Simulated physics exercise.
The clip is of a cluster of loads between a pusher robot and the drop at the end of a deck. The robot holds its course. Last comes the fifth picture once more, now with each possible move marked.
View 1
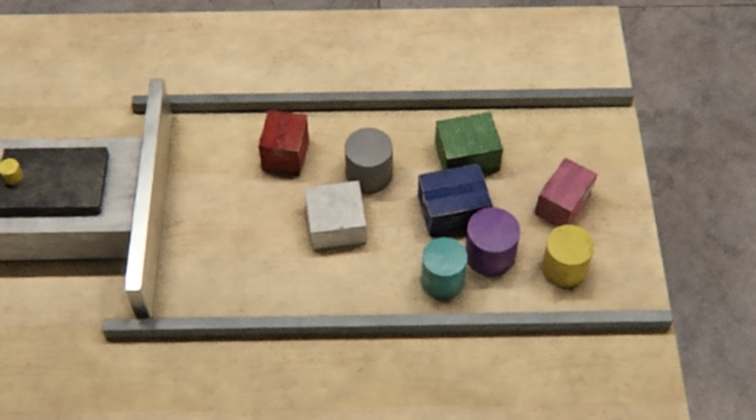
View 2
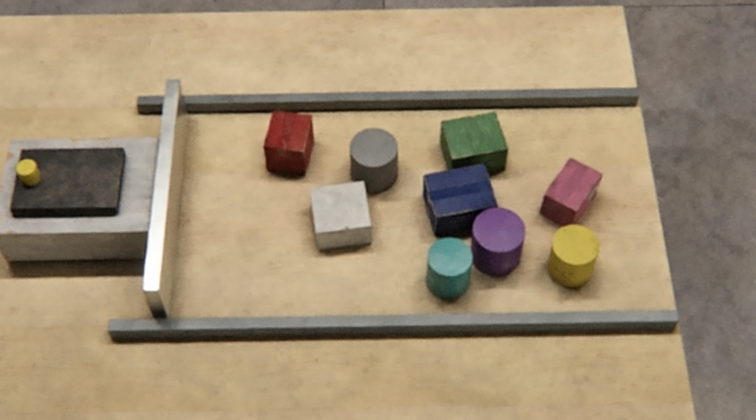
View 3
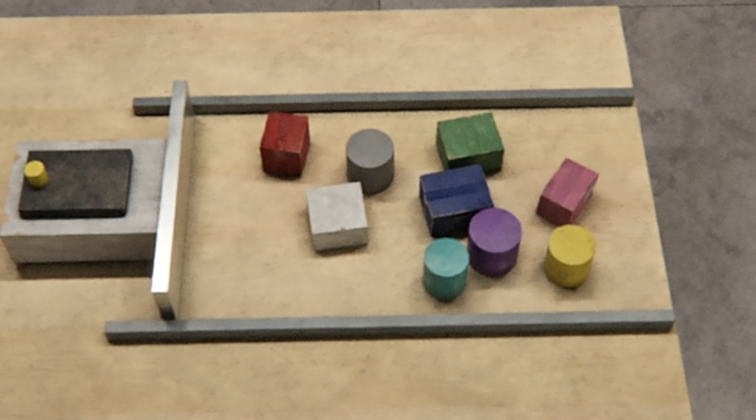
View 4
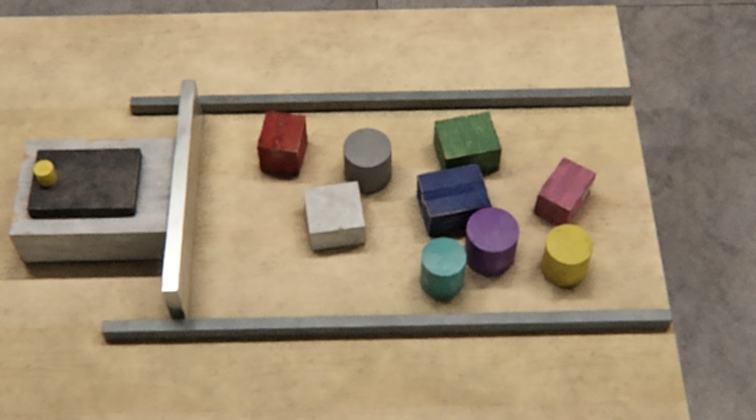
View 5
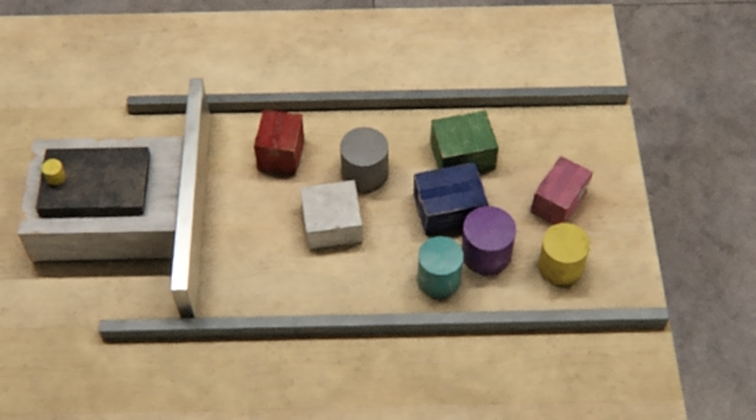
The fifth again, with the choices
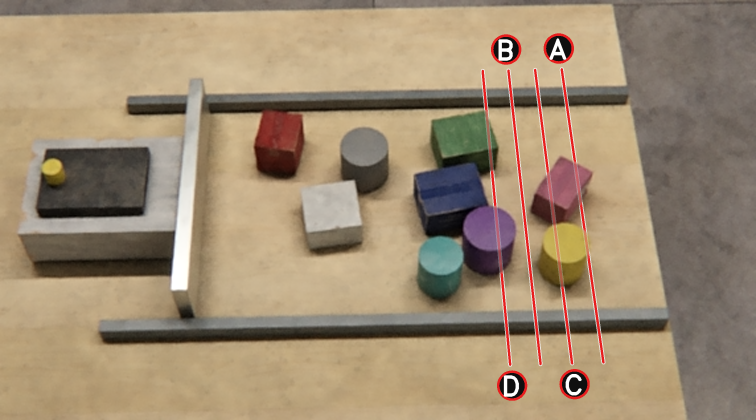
A grey pusher robot with a wide front bar edging slowly right across a wooden deck toward colourful blocks and cylinders that stay still.
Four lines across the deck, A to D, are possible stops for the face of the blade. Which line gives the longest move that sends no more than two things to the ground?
No farther than C.
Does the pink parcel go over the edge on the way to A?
Yes.
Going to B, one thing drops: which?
It is the pink parcel.
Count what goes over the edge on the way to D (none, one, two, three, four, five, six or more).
The count is none.
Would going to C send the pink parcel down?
Yes.
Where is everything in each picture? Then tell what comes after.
In the first frame, yellow canister (568, 256); turquoise canister (443, 269); purple canister (492, 242).
In the second frame, robot (77, 180); red box (289, 143).
In the third frame, robot (84, 181); blue box (456, 201).
In the fourth frame, robot (94, 180); pink parcel (565, 193).
In the fifth frame, robot (102, 179); yellow canister (564, 255); turquoise canister (440, 268); purple canister (488, 240).
On the copy, A at (581, 204); B at (523, 205); C at (552, 204); D at (495, 206).
On C. First, robot (233, 176); red box (349, 141); grey canister (393, 163).
Then, robot (364, 174); pink parcel (591, 192); yellow canister (576, 254).
Finally, robot (467, 172); pink parcel over the edge; yellow canister over the edge; two fallen.
By contrast, A drops three; B is within the limit but short; D is within the limit but short.
